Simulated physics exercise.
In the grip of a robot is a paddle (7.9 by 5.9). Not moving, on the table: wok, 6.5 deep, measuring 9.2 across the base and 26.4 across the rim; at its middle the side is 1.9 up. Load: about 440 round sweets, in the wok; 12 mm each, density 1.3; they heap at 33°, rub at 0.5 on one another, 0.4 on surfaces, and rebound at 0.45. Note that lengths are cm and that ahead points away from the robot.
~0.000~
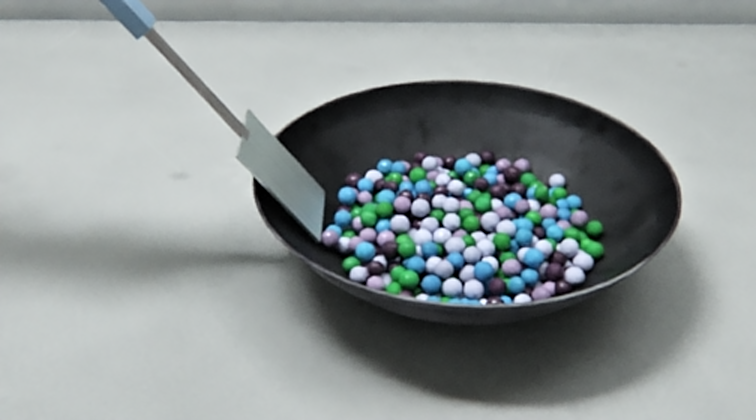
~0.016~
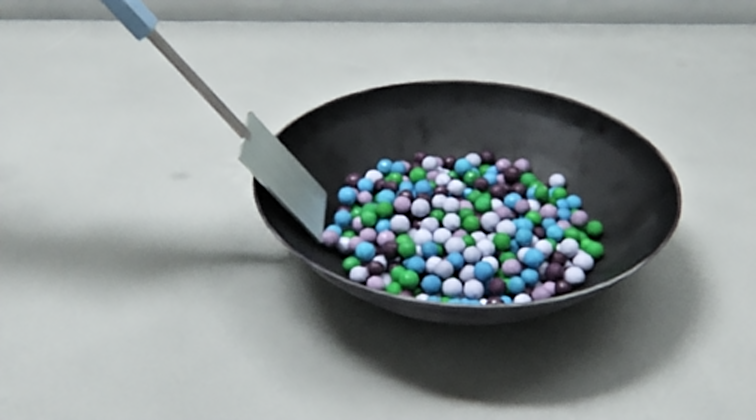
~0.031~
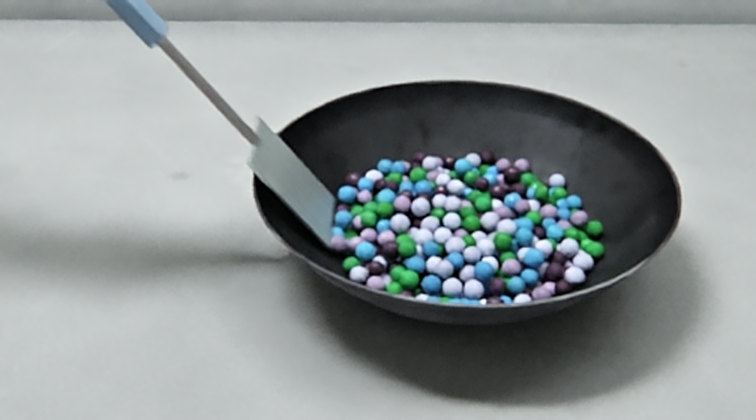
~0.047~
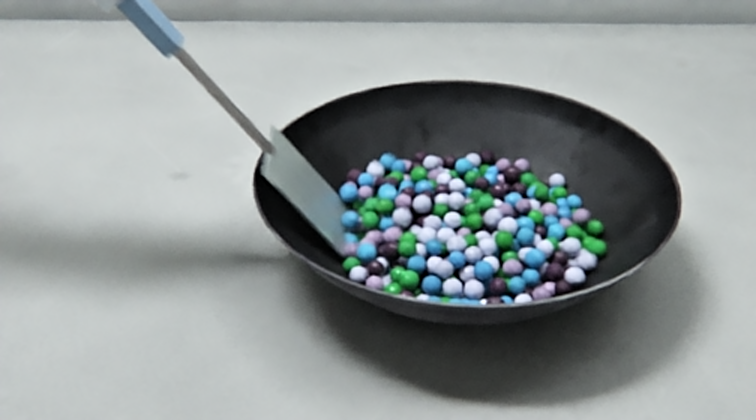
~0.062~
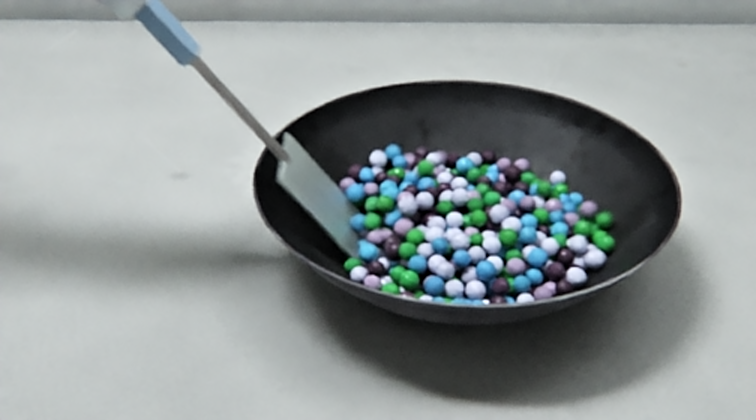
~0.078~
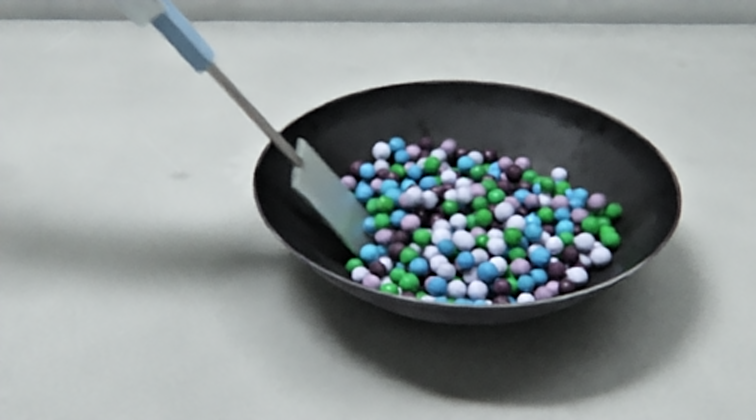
The clip opens on a dark wok of small round sweets in blue, green, white, lilac and deep purple, with a blue-handled paddle tilted against its left side. The paddle slides down and right into the wok, pressing the left edge of the heap, and the sweets shift slightly rightward.
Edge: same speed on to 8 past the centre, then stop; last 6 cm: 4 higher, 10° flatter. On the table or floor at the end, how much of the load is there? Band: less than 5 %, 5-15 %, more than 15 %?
5-15 %.
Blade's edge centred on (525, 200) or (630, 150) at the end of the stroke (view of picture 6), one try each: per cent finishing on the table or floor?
Roughly 0 and 25 per cent.
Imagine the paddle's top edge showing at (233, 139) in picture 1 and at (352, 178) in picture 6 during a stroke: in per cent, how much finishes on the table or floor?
Around 30 per cent finishes there.
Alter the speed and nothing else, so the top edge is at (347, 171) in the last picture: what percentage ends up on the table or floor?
Roughly 25 per cent.
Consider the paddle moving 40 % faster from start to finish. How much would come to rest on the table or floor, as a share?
Estimated result: Some 20 %.
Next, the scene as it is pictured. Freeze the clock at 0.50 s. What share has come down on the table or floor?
6 %.
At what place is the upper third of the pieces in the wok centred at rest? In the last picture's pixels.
About (589, 207).
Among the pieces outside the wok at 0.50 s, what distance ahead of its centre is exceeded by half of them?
It sits close to 16 cm ahead of the middle.
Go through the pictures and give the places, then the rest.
In the first picture, paddle top edge at (242, 132), sloping 53°; upper third of the load around (464, 215), from x 330 to 595, top at y 160; 438 in the wok.
In the second picture, paddle top edge at (244, 133), sloping 53°; upper third of the load around (464, 215), from x 330 to 595, top at y 160.
In the third picture, paddle top edge at (254, 140), sloping 53°; upper third of the load around (464, 215), from x 335 to 595, top at y 160.
In the fourth picture, paddle top edge at (268, 149), sloping 53°; upper third of the load around (458, 212), from x 350 to 595, top at y 160.
In the fifth picture, paddle top edge at (283, 156), sloping 53°; upper third of the load around (471, 211), from x 350 to 605, top at y 155.
In the sixth picture, paddle top edge at (298, 162), sloping 53°; upper third of the load around (475, 211), from x 350 to 615, top at y 145; 438 in the wok.
By 0.17 s, sloping 53°, highest piece 6 above the table; 438 in the wok.
By 0.25 s, sloping 49°, highest piece 7 above the table; 438 in the wok.
By 0.50 s, sloping 43°, highest piece 8 above the table; 399 in the wok, 23 on the table or floor, 16 on the blade or in flight.
By 1.55 s, sloping 43°, highest piece 7 above the table; 399 in the wok, 39 on the table or floor.
Final count, 399 in the wok, 39 on the table or floor. That is 9 % on the table or floor.
